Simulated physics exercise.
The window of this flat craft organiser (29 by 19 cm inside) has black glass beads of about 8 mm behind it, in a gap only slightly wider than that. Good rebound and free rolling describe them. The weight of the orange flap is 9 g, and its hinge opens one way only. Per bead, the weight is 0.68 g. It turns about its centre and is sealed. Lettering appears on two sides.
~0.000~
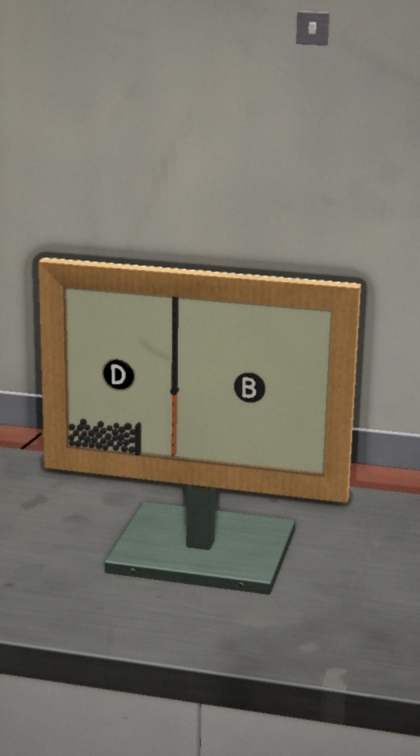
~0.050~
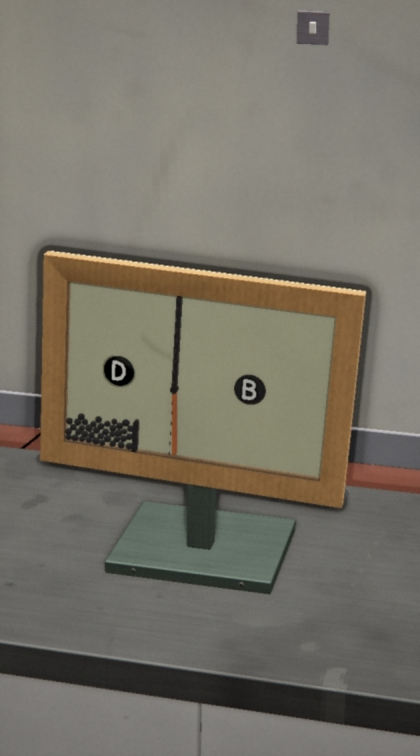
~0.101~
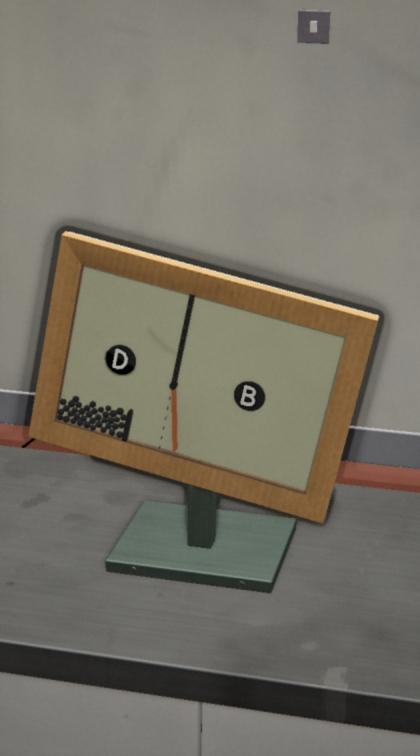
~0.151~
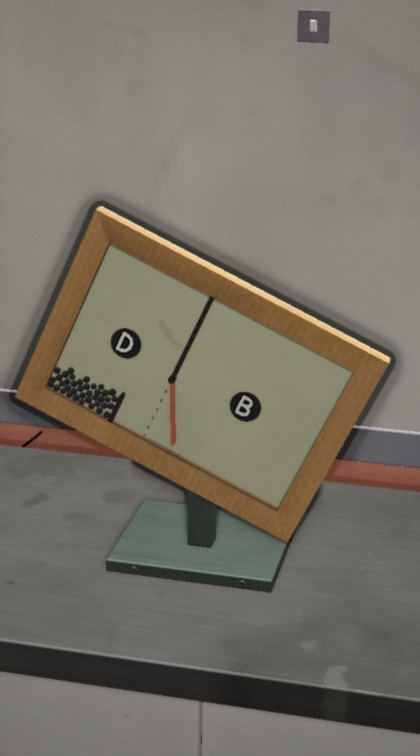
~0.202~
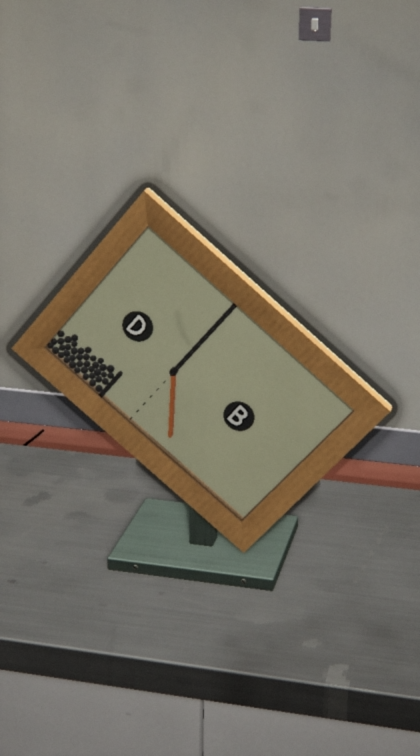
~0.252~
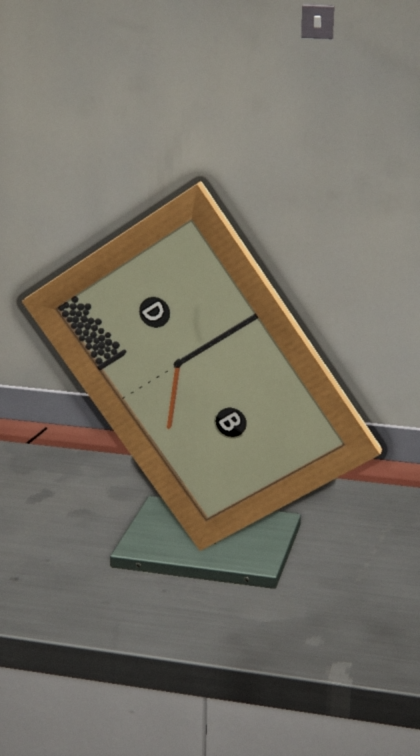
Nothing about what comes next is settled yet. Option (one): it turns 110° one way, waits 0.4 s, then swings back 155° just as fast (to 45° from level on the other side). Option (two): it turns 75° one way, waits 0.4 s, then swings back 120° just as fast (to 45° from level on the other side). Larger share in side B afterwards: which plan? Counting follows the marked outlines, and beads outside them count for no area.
Two.
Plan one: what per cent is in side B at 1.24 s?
Share: About 5 percent.
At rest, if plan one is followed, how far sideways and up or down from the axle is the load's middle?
Some 1 cm left and 12 cm below.
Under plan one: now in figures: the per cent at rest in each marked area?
Side B: 5; side D: 95.
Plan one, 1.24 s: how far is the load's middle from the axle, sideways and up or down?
Some 1 cm left and 4 cm above.
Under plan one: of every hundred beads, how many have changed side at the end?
Something near 5 per cent end up elsewhere.
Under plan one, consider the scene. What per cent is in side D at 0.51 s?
About 100 %.
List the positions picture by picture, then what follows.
In the first picture, level; about 40 beads; beads centred (102, 437); top one (128, 426); orange flap (175, 390); B (250, 388), D (119, 375).
In the second picture, turned 3° clockwise; beads centred (100, 432); top one (81, 417).
In the third picture, turned 11° clockwise; beads centred (92, 417); top one (76, 399); wall ends (175, 381), (130, 412).
In the fourth picture, turned 24° clockwise; beads centred (83, 391); top one (71, 371); orange flap (172, 379).
In the fifth picture, turned 39° clockwise; beads centred (82, 360); top one (61, 334).
In the sixth picture, turned 54° clockwise; beads centred (89, 330); top one (75, 299); orange flap (178, 364) tilted 7°; B (231, 422), D (155, 312).
Plan one. By 0.51 s, it stands 110° clockwise; the beads' middle is in line with and 8 cm above the centre; D 100 %; orange flap open 58°.
By 1.24 s, it stands 34° clockwise; the beads' middle is 1 cm left of and 4 cm above the centre; B 5 %, D 95 %; orange flap open 51°.
By 1.58 s, it stands 45° anticlockwise; the beads' middle is in line with and 12 cm below the centre; B 5 %, D 95 %; orange flap shut.
Settled by 2.3 s, it stands 45° anticlockwise; B 5 %, D 95 %; orange flap shut.
Plan two would end with B 60 %, D 40 %.
